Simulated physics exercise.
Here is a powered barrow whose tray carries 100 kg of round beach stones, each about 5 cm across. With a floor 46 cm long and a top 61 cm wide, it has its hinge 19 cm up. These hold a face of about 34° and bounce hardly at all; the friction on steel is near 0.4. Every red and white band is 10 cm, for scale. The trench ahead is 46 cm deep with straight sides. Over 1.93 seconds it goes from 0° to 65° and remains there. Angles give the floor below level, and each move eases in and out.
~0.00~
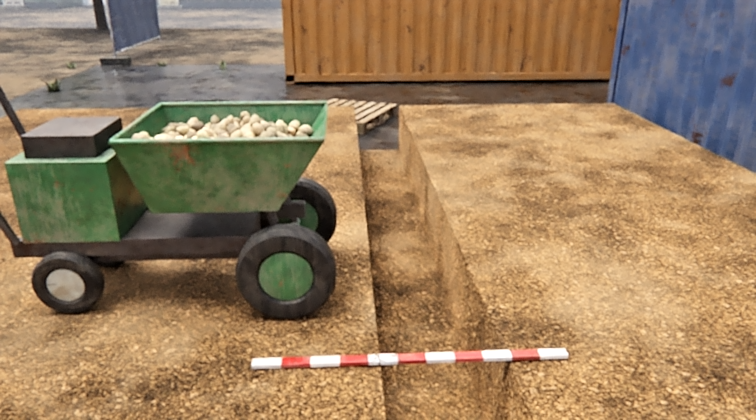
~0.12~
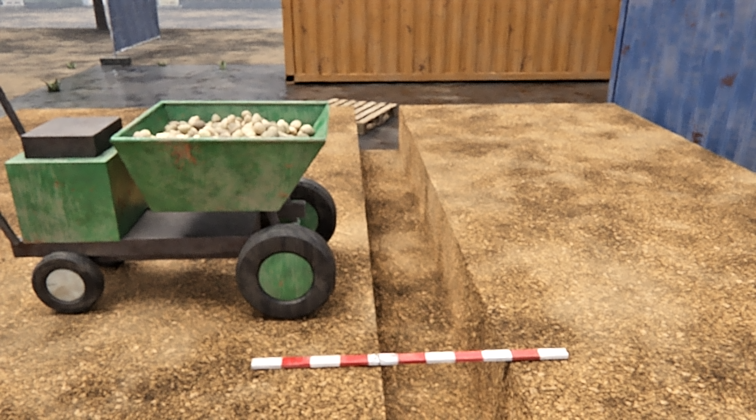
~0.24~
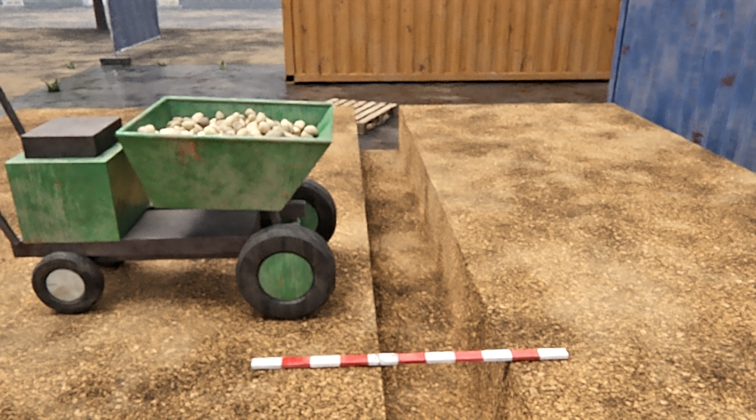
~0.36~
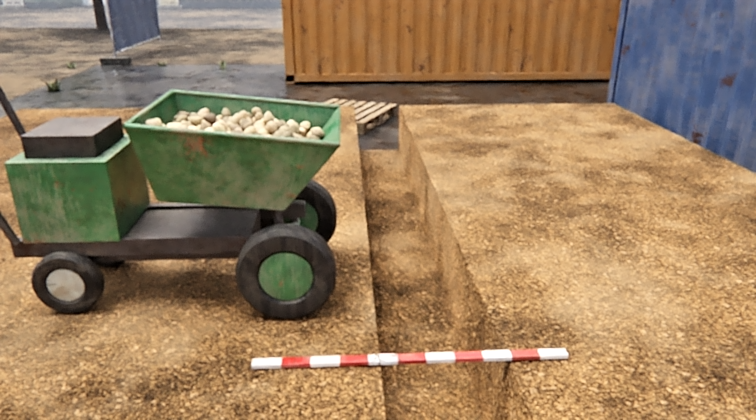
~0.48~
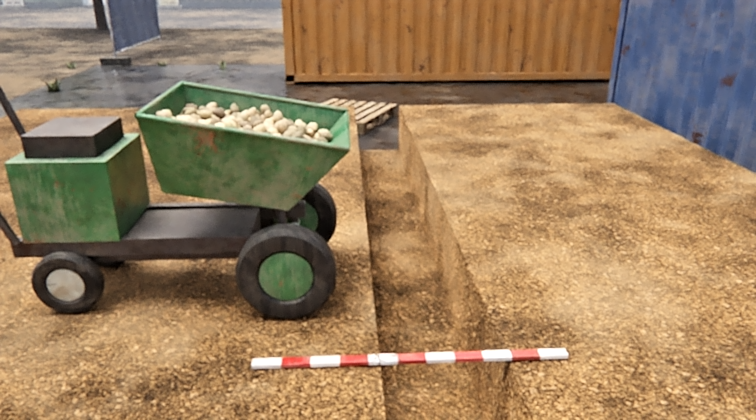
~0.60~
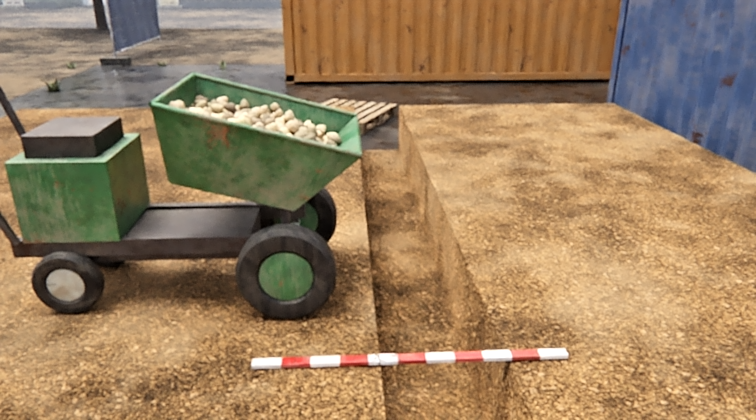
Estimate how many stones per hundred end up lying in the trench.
79 %.
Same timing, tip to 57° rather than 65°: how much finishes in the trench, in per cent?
About 55 per cent would end up in the trench.
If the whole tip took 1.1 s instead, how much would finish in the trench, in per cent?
Something close to 70 per cent.
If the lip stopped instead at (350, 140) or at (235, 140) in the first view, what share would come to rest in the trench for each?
Some 60 and some 90 per cent, in that order.
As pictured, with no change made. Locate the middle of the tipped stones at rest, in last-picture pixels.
The middle should be near (440, 352).
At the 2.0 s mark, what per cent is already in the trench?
Something like 30 in a hundred.
After 1.5 s the floor is at 55°; 99 % in the tray, 1 % in the trench; the foremost stones are at (432, 211).
After 2.0 s the floor is at 65°; 61 % in the tray, 31 % in the trench, 8 % past the trench; the foremost stones are at (536, 281).
After 2.4 s the floor is at 65°; 40 % in the tray, 47 % in the trench, 13 % past the trench; the foremost stones are at (579, 287).
After 4.3 s the floor is at 65°; 8 % in the tray, 79 % in the trench, 13 % past the trench; the foremost stones are at (592, 286).
